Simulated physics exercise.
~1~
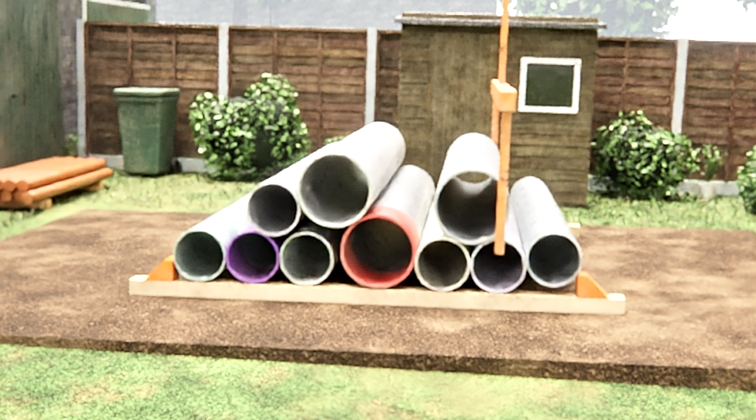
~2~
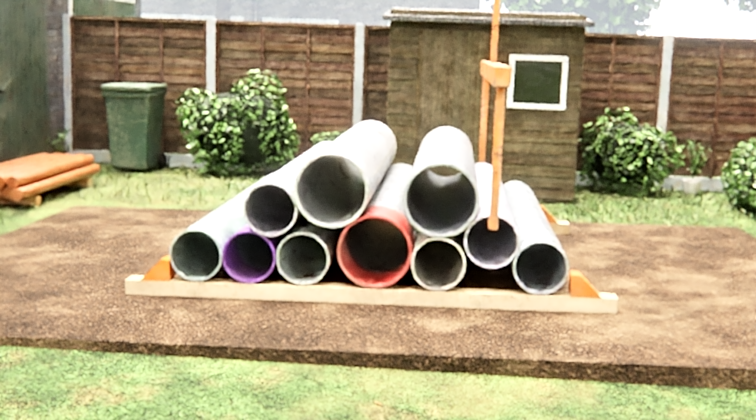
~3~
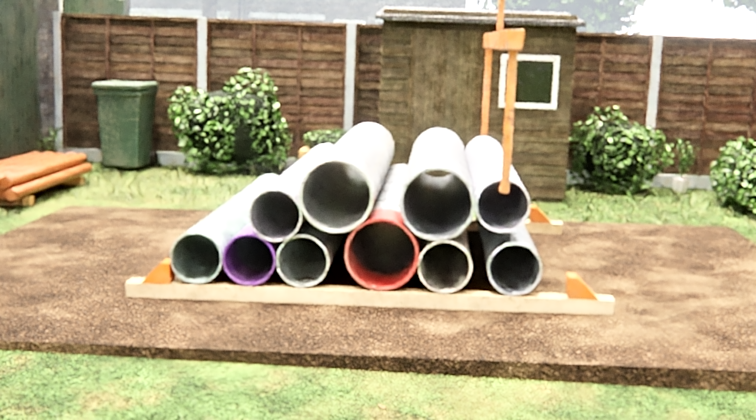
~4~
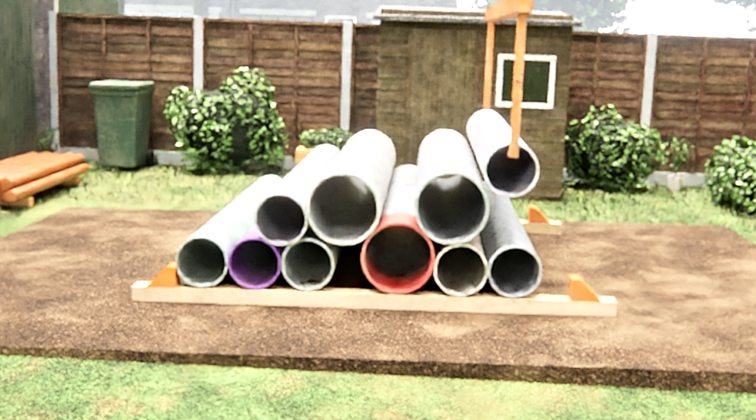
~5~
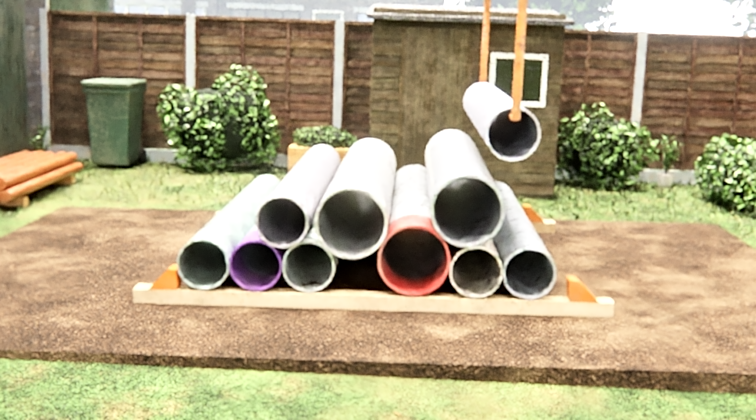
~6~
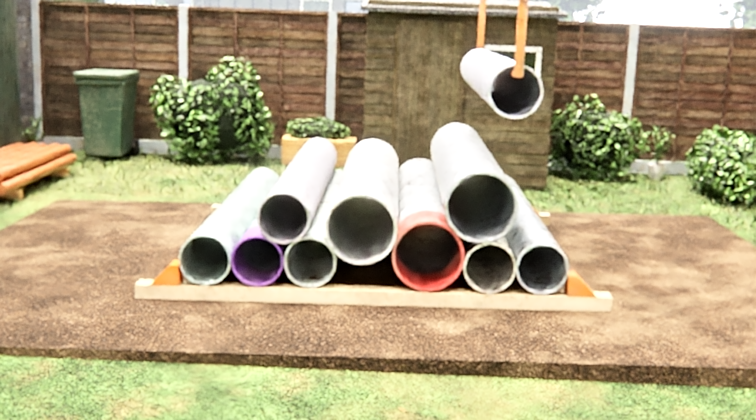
A grey pipe being lifted out of a stack by an orange crane, the red pipe rolling right, the purple staying put.
